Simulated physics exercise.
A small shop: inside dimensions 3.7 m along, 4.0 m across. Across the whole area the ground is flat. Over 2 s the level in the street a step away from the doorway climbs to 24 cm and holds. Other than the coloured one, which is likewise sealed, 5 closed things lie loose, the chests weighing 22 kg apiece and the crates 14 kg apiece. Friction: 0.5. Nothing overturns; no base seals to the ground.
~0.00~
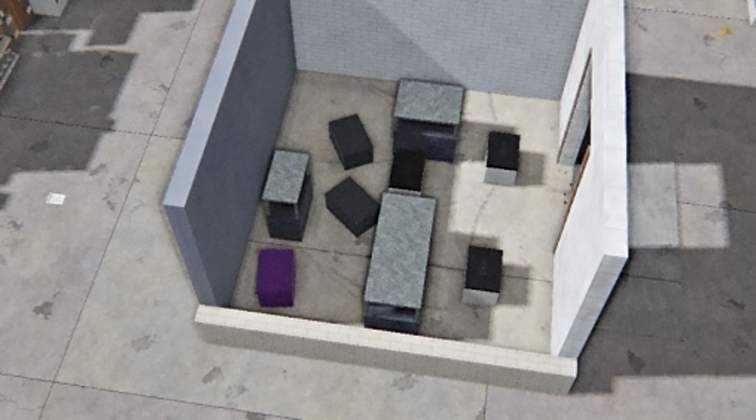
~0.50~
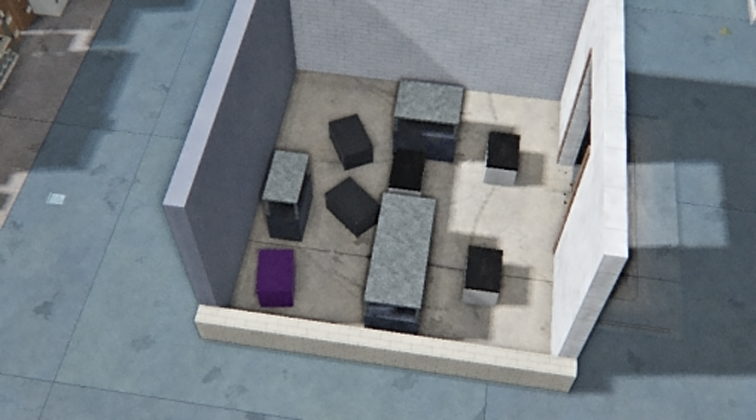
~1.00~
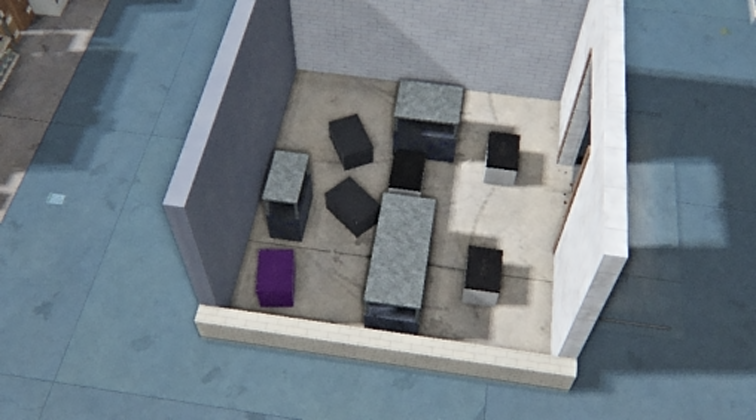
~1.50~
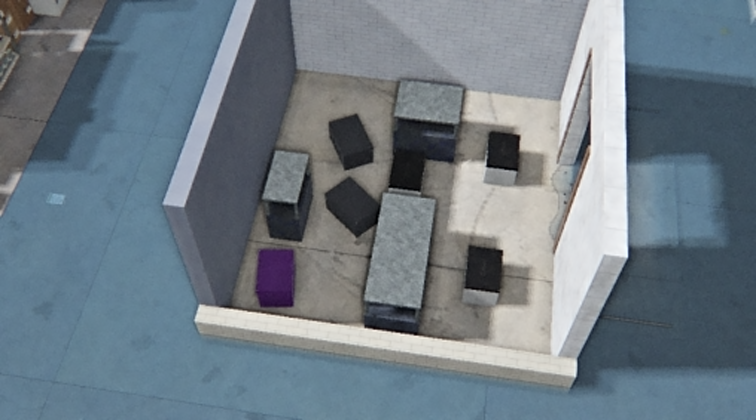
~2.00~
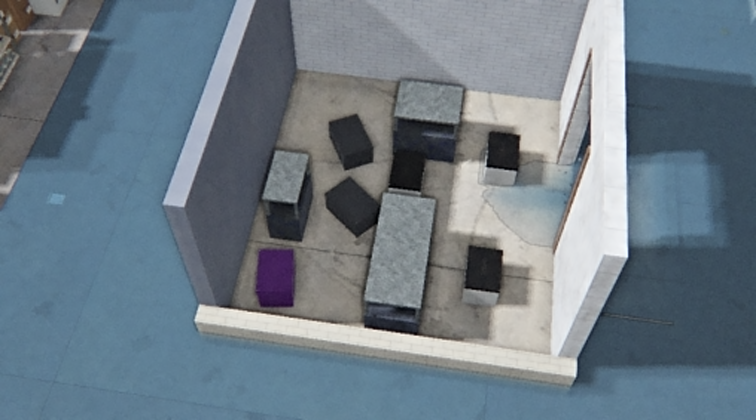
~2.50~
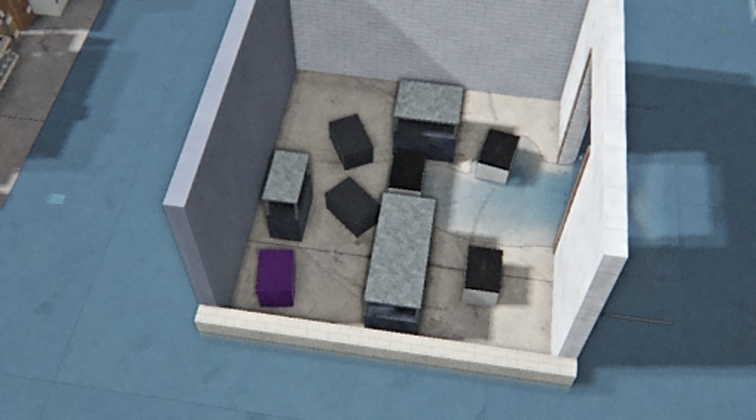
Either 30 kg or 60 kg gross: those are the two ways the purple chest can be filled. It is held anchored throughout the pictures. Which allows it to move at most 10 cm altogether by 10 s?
Answer: 60 kg, not 30 kg.
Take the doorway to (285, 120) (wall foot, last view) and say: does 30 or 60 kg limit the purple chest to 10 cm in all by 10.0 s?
With that change, the lighter one suffices.
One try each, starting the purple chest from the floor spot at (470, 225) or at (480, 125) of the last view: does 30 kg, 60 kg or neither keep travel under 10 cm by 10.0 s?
In turn: Only the larger holds; only the larger holds.
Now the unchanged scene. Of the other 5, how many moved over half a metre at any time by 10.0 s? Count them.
That comes to 3.
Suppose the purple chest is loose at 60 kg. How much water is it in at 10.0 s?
Something like 17 centimetres.
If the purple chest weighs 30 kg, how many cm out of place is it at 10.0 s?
I'd put it at roughly 20 cm.
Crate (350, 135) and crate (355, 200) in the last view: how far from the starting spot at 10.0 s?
50 cm and 100 cm respectively.
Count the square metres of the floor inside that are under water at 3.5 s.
Wet area: Approx. 6.0 m2.
After 3.5 s the purple chest would be 0 cm from its start with 30 kg and 0 cm from its start with 60 kg; 0 cm of water round it then.
After 4.5 s the purple chest would be 0 cm from its start with 30 kg and 0 cm from its start with 60 kg; 3 cm of water round it then.
After 7.0 s the purple chest would be 0 cm from its start with 30 kg and 0 cm from its start with 60 kg; 9 cm of water round it then.
After 10.0 s the purple chest would be 22 cm from its start with 30 kg and 0 cm from its start with 60 kg; 17 cm of water round it then.
